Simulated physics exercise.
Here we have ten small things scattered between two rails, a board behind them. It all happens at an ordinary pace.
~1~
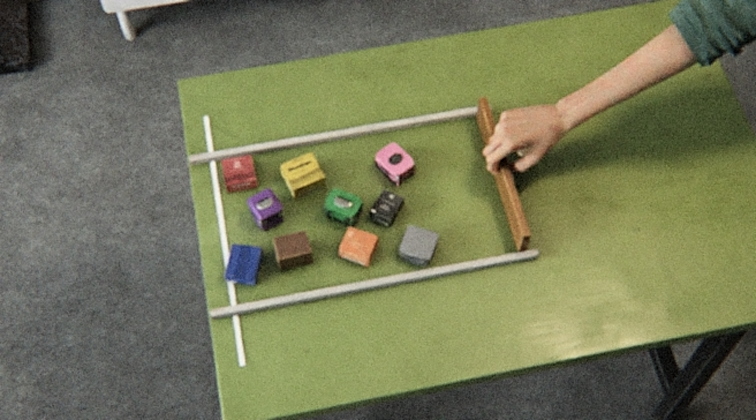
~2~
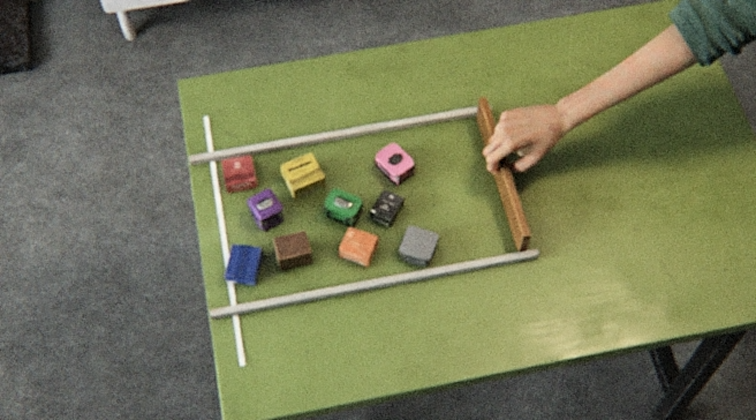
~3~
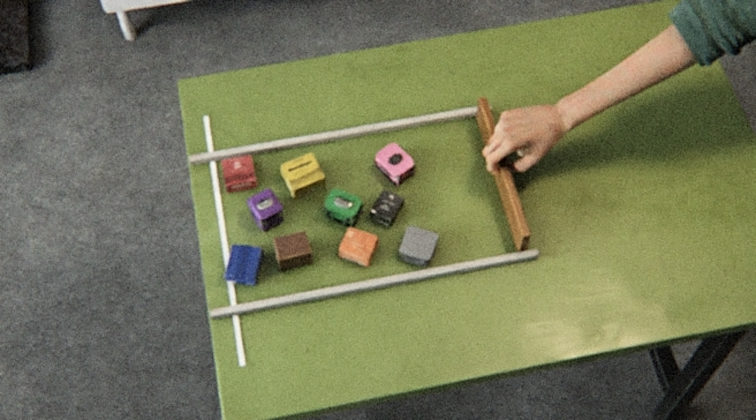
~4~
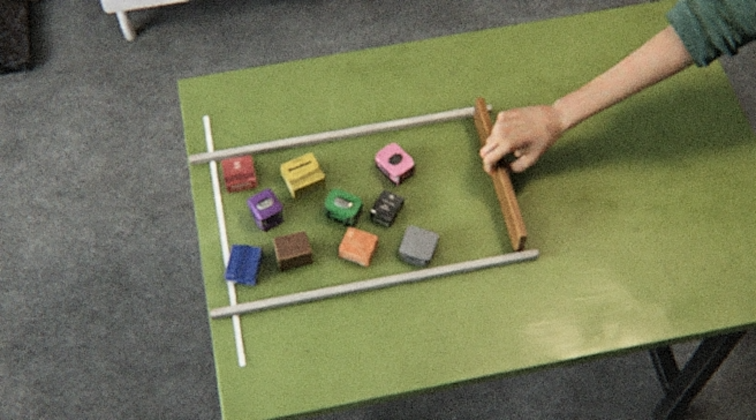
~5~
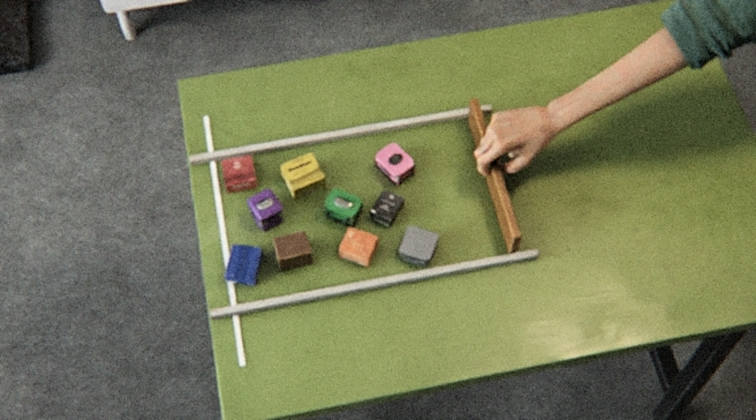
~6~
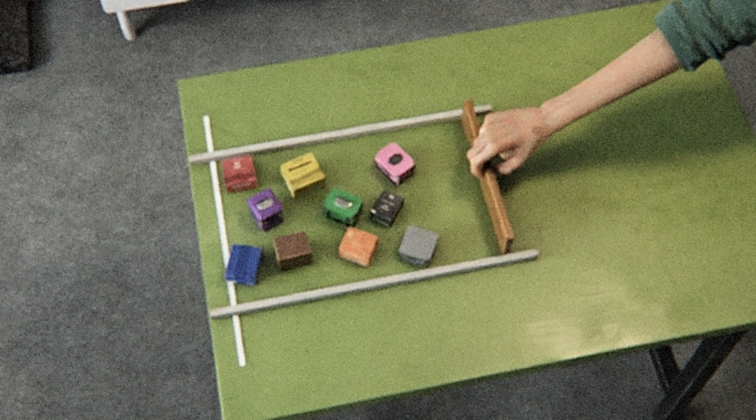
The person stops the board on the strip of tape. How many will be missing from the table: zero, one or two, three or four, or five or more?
Outcome: The number that fall off is five or more.
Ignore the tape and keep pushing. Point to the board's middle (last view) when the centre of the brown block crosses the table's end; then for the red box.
At (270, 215) for the brown block; at (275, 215) for the red box.
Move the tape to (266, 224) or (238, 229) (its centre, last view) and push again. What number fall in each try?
The counts: 2 and 5.
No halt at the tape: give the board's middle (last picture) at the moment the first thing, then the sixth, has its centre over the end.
About (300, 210), then (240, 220).
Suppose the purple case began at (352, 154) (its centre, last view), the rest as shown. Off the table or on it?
The purple case survives.
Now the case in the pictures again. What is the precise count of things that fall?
Exactly 6.
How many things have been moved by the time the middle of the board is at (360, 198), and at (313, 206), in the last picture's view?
First 6, then 10.
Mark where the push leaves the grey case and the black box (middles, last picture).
About (216, 294), and the other about (205, 247).
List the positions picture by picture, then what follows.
In the first picture, blue box (244, 265); red box (239, 174); purple case (266, 210); board (502, 173); tape (223, 232).
In the second picture, red box (239, 174); orange box (359, 247).
In the third picture, purple case (266, 210); green case (344, 208).
In the fourth picture, blue box (244, 265); grey case (419, 247).
In the fifth picture, red box (239, 174); brown block (293, 251).
In the sixth picture, blue box (244, 265); red box (239, 174); purple case (266, 210); board (486, 175); tape (223, 232).
Soon after, none off yet; blue box at rest near (244, 265); red box at rest near (239, 174); purple case at rest near (266, 210).
In the end, the number that fall off is five or more; gone, orange box, yellow box, brown block, purple case, red box and blue box.
